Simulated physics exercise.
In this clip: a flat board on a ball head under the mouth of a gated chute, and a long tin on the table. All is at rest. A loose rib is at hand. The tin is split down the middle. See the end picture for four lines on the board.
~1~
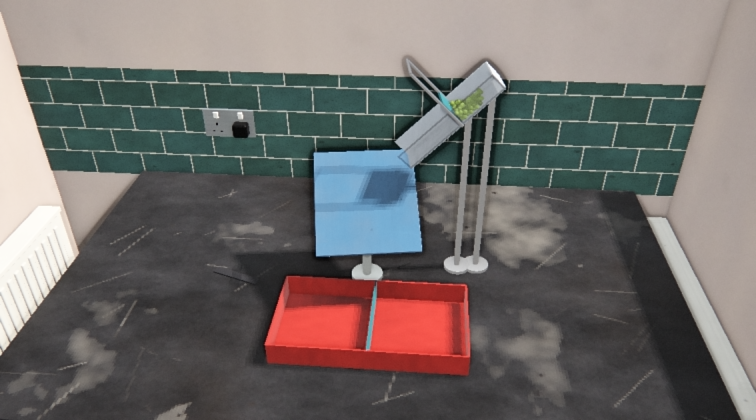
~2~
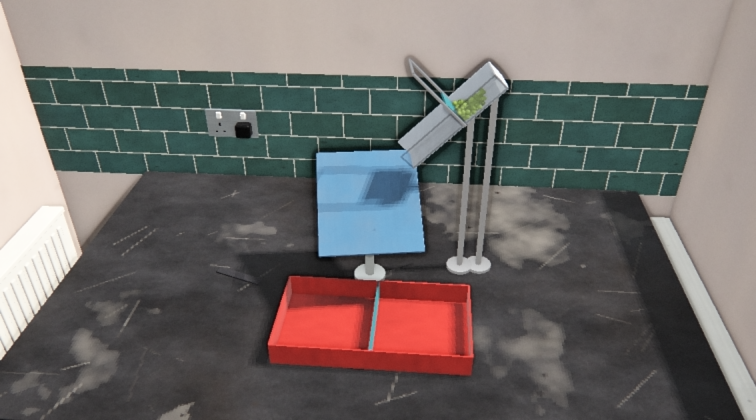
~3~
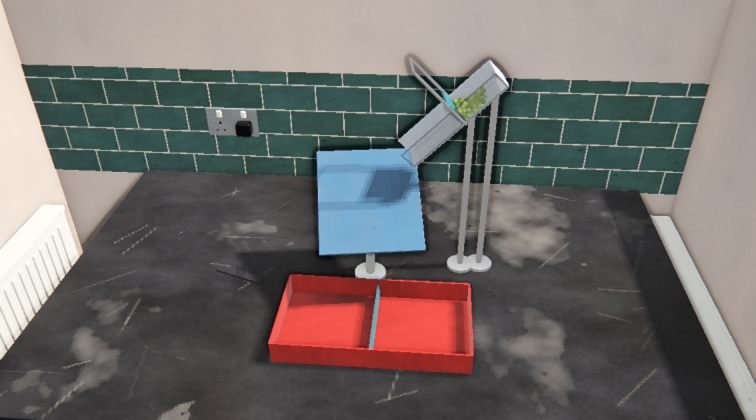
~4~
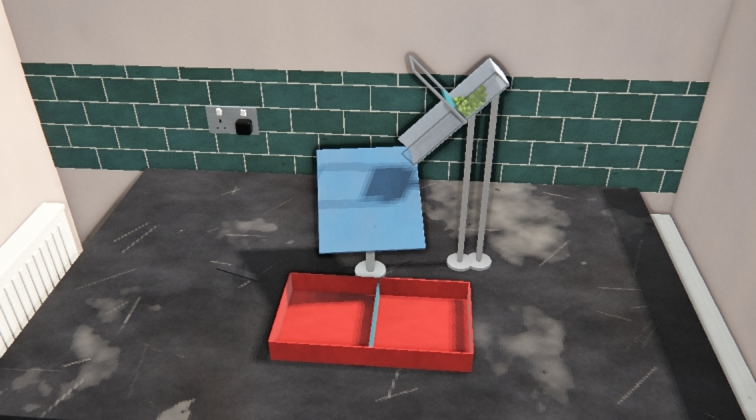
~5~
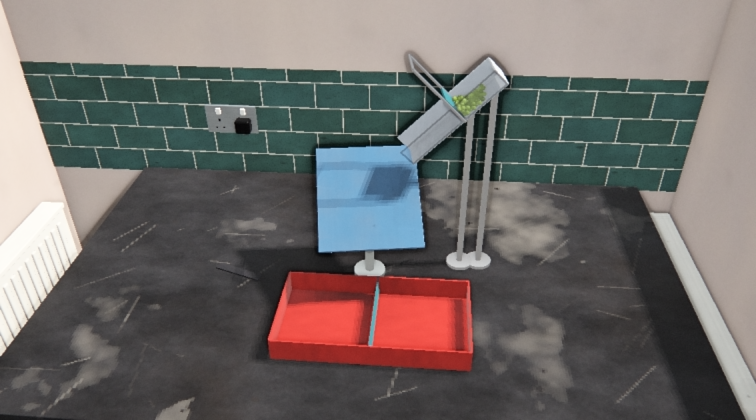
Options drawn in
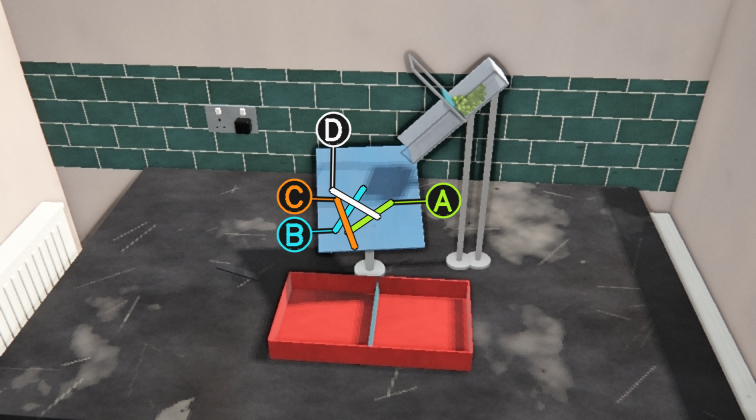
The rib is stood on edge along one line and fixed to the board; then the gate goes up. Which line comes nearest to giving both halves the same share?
C is best.
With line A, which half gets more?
More lands on the left.
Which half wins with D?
The right half.
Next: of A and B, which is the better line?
B.
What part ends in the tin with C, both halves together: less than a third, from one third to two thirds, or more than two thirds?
Line C gives more than two thirds.
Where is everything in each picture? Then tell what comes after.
Load behind the gate (465, 107), dried peas; lip of the chute (409, 161), sloping fairly steeply, in the first frame.
Middle of the board (369, 200), tilted fairly steeply; middle of its low edge (372, 254); of its high edge (366, 151), in the second frame.
Front corners of the tin (269, 343) and (473, 355); front end of its middle wall (370, 349); gate still shut (446, 100), in the third frame.
Middle of the load (468, 104); lip (413, 158), in the fourth frame.
Middle of the load (468, 103); lip (412, 157), in the fifth frame.
On the marked copy, line A from (391, 202) to (347, 232); line B from (363, 188) to (335, 230); line C from (337, 199) to (354, 246); line D from (332, 190) to (377, 216).
Choosing A, of what is caught, almost all in the left half, just a few in the right.
Choosing B, of what is caught, the larger part in the left half, roughly a quarter in the right.
Choosing C, of what is caught, roughly half in the left half, roughly half in the right.
Choosing D, of what is caught, about a tenth in the left half, the larger part in the right.
